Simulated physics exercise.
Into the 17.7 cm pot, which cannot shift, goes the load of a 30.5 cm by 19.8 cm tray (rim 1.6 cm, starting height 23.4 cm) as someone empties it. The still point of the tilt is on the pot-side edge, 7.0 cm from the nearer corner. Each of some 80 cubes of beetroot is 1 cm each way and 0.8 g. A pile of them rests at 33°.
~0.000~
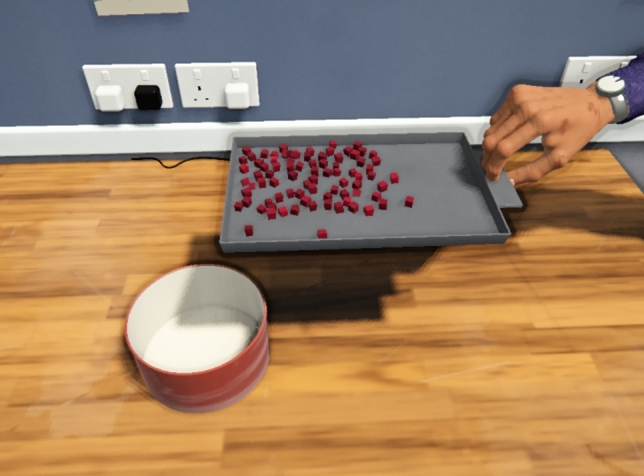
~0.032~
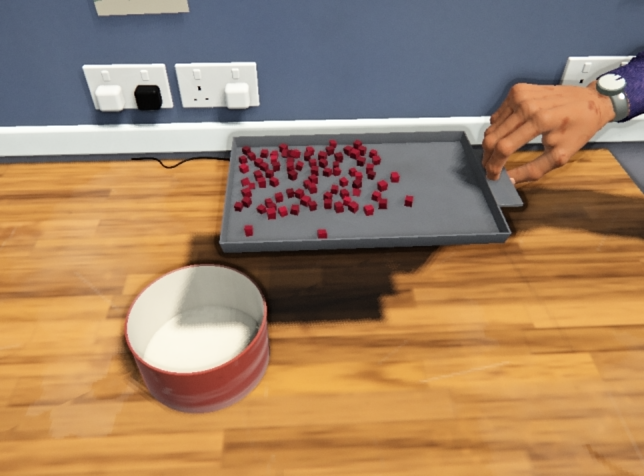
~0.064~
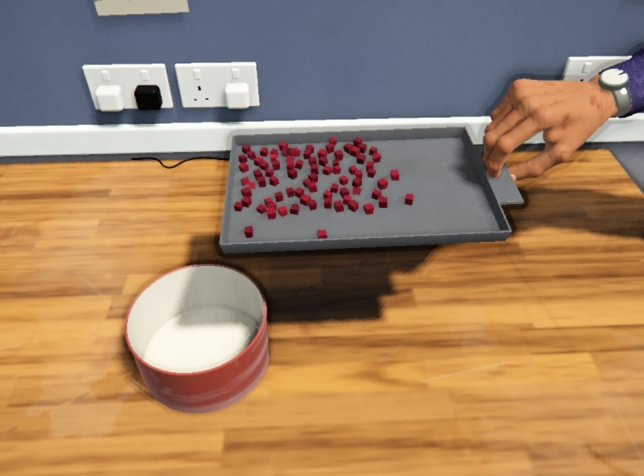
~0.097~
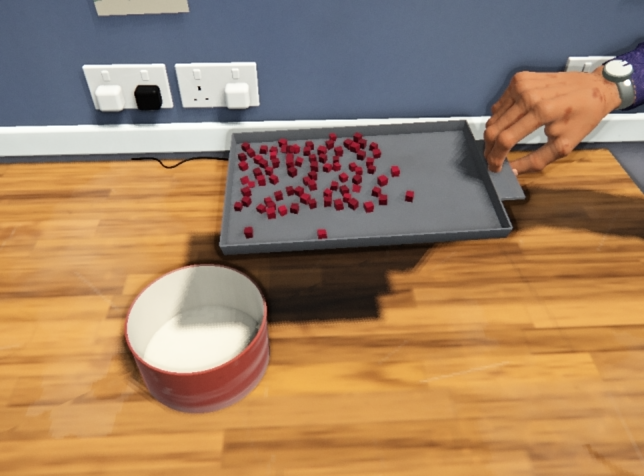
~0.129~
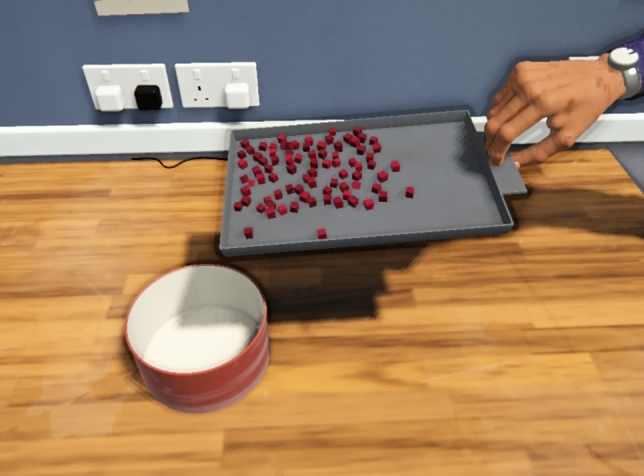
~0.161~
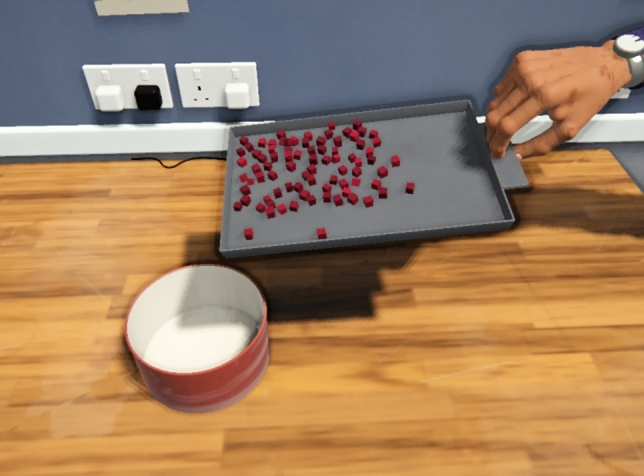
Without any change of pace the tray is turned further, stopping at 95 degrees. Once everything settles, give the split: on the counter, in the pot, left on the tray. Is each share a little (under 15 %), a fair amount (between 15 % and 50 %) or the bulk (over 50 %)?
Counter: A fair amount; pot: The bulk; tray: A little.
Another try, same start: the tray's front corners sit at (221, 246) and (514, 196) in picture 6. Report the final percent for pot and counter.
Pot 90 % / counter 10 %.
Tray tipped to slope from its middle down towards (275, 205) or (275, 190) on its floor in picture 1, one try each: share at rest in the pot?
Estimate: Some 85 % and some 35 % respectively.
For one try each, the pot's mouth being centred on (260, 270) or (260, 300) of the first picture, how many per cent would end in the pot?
Roughly 10 per cent, then 75 per cent.
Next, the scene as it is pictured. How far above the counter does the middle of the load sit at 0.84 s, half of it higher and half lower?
Around 20 cm up.
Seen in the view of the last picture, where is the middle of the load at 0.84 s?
Around (241, 262).
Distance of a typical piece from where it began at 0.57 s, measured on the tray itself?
Roughly 5 cm.
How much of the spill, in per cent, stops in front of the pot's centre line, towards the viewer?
About 100 per cent.
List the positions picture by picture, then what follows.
In the first frame, tray tilt 0 degrees, front corners at (223, 241) and (508, 232); middle of the pieces at (313, 180); pot at (197, 314).
In the second frame, tray tilt 0 degrees, front corners at (223, 241) and (508, 232); middle of the pieces at (313, 180).
In the third frame, tray tilt 2 degrees, front corners at (223, 242) and (508, 230); middle of the pieces at (313, 178).
In the fourth frame, tray tilt 4 degrees, front corners at (222, 244) and (509, 227), lowest corner left front; middle of the pieces at (313, 176).
In the fifth frame, tray tilt 7 degrees, front corners at (222, 247) and (510, 223), lowest corner left front; middle of the pieces at (312, 173).
In the sixth frame, tray tilt 10 degrees, front corners at (223, 249) and (511, 219), lowest corner left front; middle of the pieces at (312, 170); pot at (197, 314). The tray's pace is about 100 degrees a second.
After 0.57 s, tilt 51 degrees; the tray holds 100 %, the pot 0 %.
After 0.84 s, tilt 78 degrees; the tray holds 60 %, the pot 20 %.
After 1.22 s, tilt 95 degrees; the tray holds 25 %, the pot 35 %.
At rest (2.4 s), counter 30 %, pot 70 %, tray 0 %.
